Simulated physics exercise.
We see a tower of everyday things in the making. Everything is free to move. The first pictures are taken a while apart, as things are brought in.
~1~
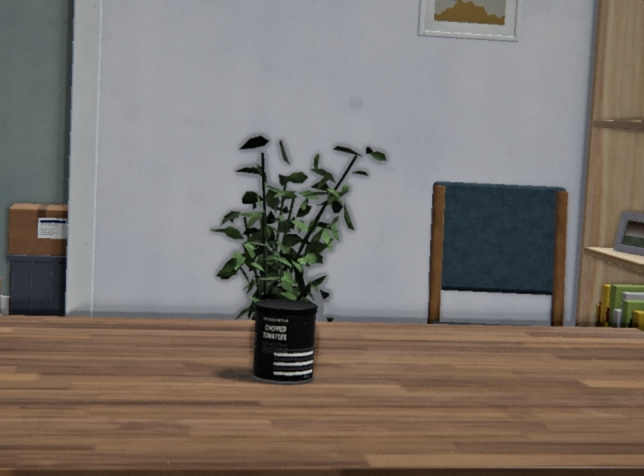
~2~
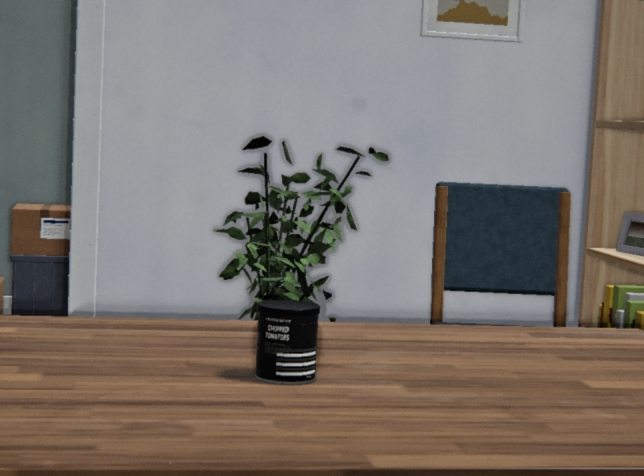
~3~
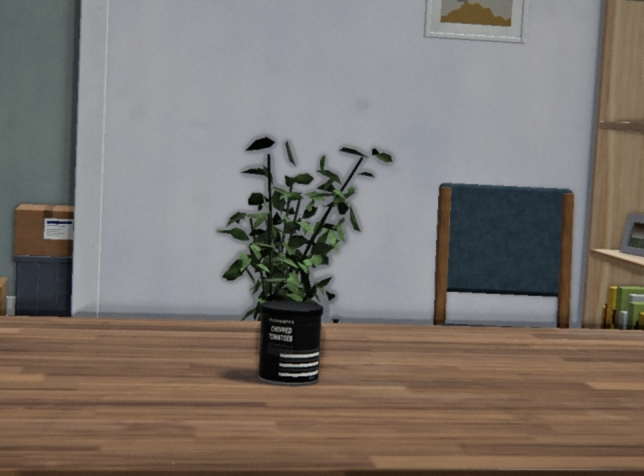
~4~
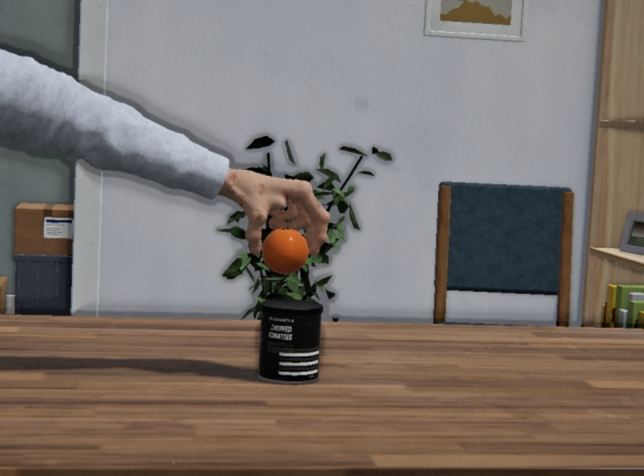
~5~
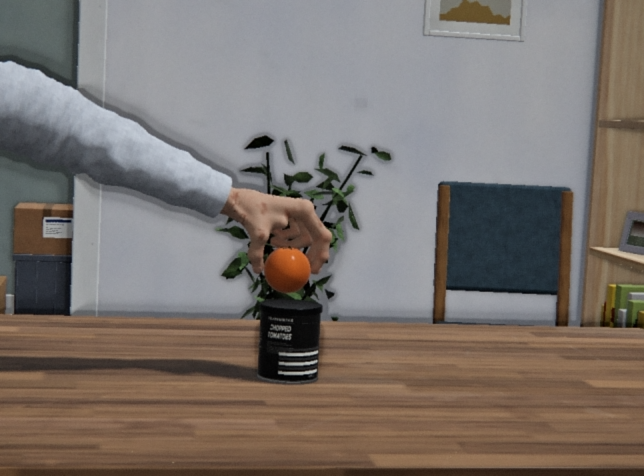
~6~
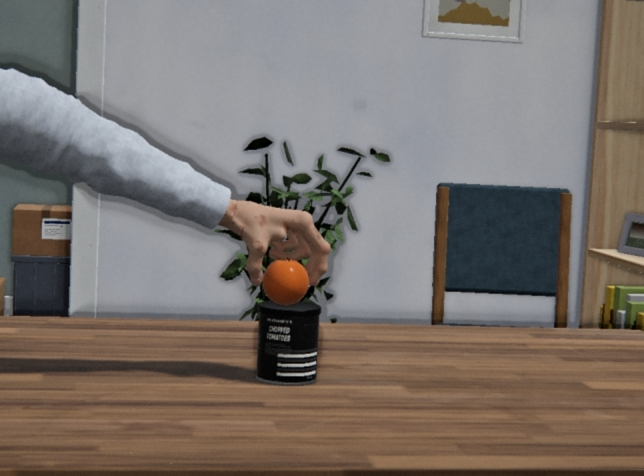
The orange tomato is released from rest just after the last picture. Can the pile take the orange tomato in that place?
The pile stays up.
Then, 0.20 s past the last view, nothing moves.
Then, 0.50 s past the last view, orange tomato resting near (286, 282).
Finally, both still in place. Final places as the last picture's camera would see them, orange tomato near (286, 282). The pile holds.
